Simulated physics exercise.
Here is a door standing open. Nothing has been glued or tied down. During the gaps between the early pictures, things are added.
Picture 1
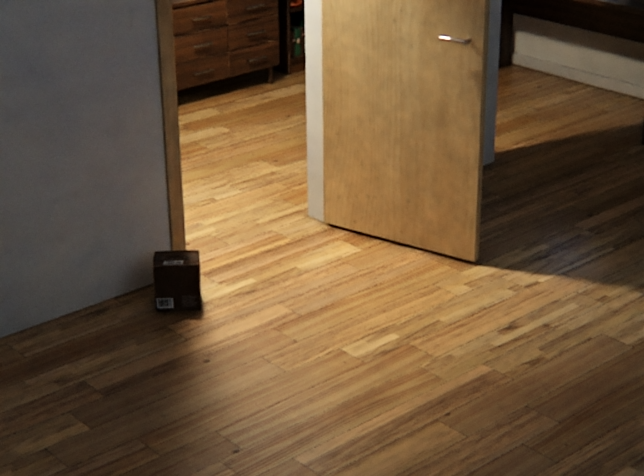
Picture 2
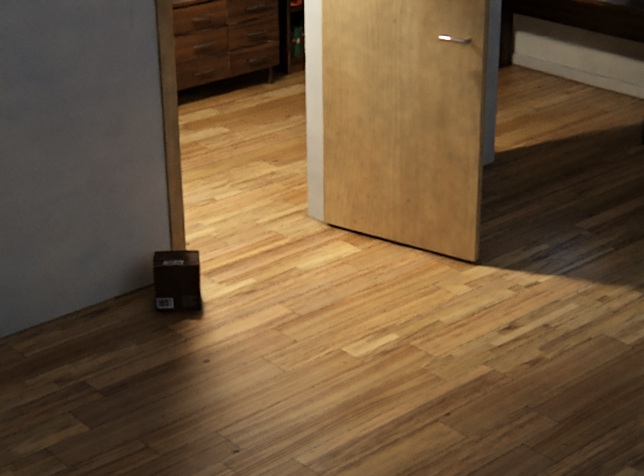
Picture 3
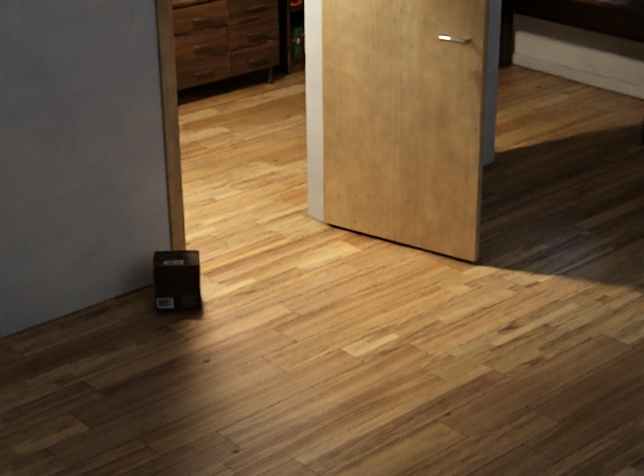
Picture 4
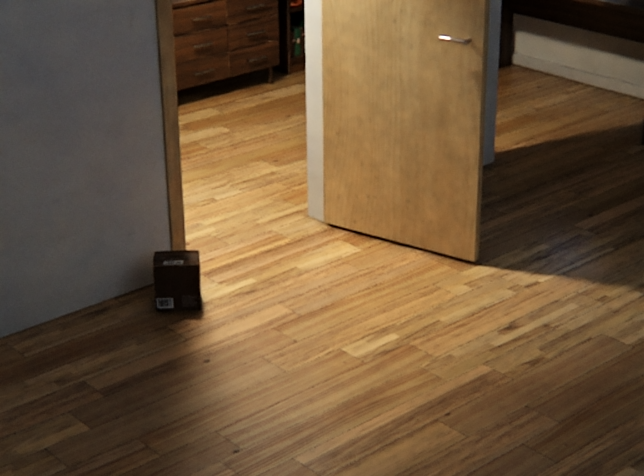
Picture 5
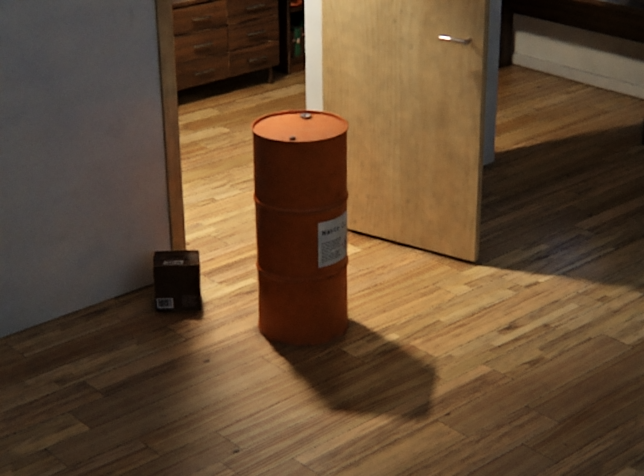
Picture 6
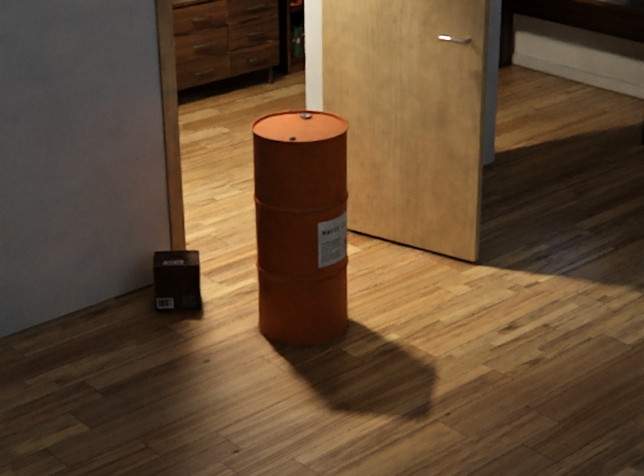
In a dim room with a wooden floor, a door stands wide open and a small dark brown parcel sits by the wall near the doorway. Nothing moves at first, then an orange drum suddenly appears in front of the opening, casting a shadow toward the lower right. Everything remains still.
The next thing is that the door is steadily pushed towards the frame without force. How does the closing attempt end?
Looks like the door swings all the way to the frame.
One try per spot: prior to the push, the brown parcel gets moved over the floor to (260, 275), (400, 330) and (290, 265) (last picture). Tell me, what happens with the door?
Well, on the first try it makes it all the way, on the second it makes it all the way, and on the third it makes it all the way.
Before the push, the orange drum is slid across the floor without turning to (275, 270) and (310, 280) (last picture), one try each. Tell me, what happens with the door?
Well, on try one it is halted early, and on try two it is halted early.
Then, 0.90 s on from there, door 69° open.
Then, 1.50 s on from there, door 33° open.
In the end, door 0° open; both unmoved. At the end, from the last picture's camera, orange drum near (302, 228).
